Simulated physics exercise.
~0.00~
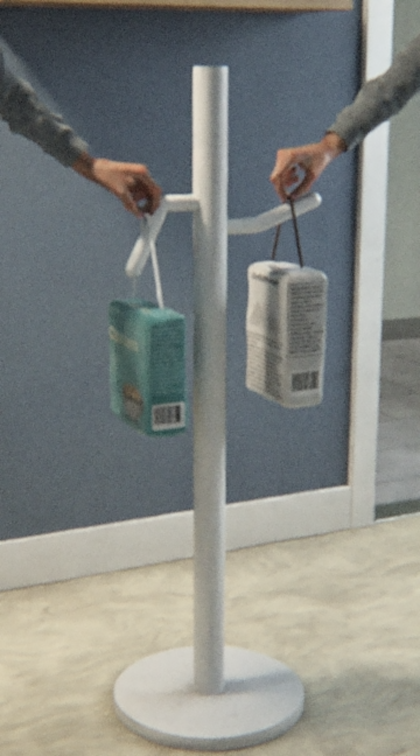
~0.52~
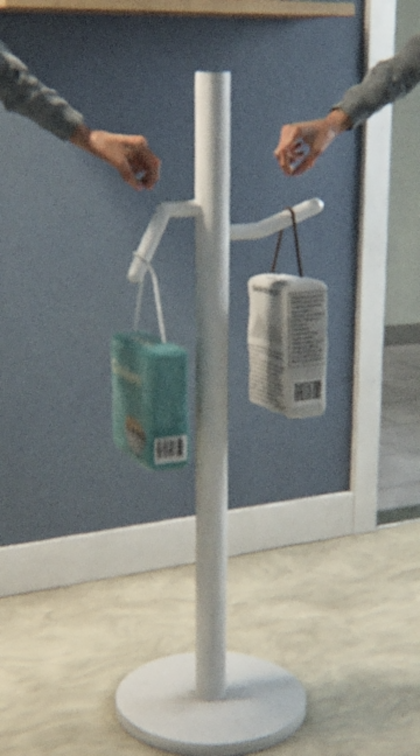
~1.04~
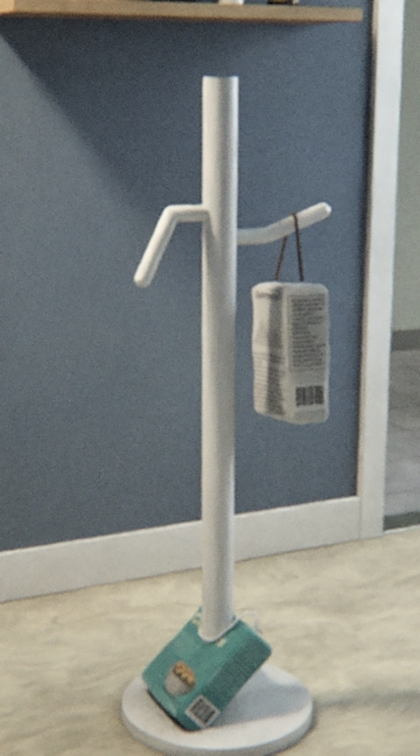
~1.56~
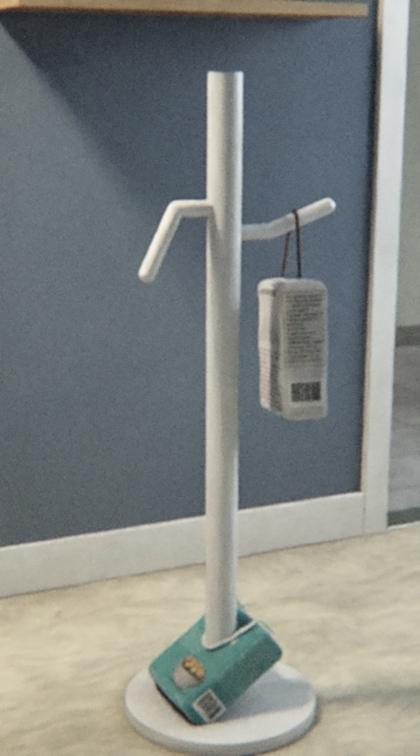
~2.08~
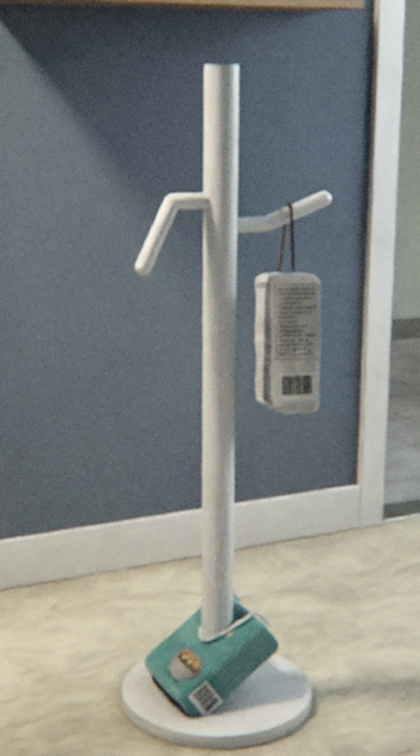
The clip shows two hands hanging a turquoise bag and a white sack by their loops on the pegs of a white post, then letting go. The turquoise bag slips off the downward-sloping left peg and ends leaning on the base, while the white sack stays hanging on the right.
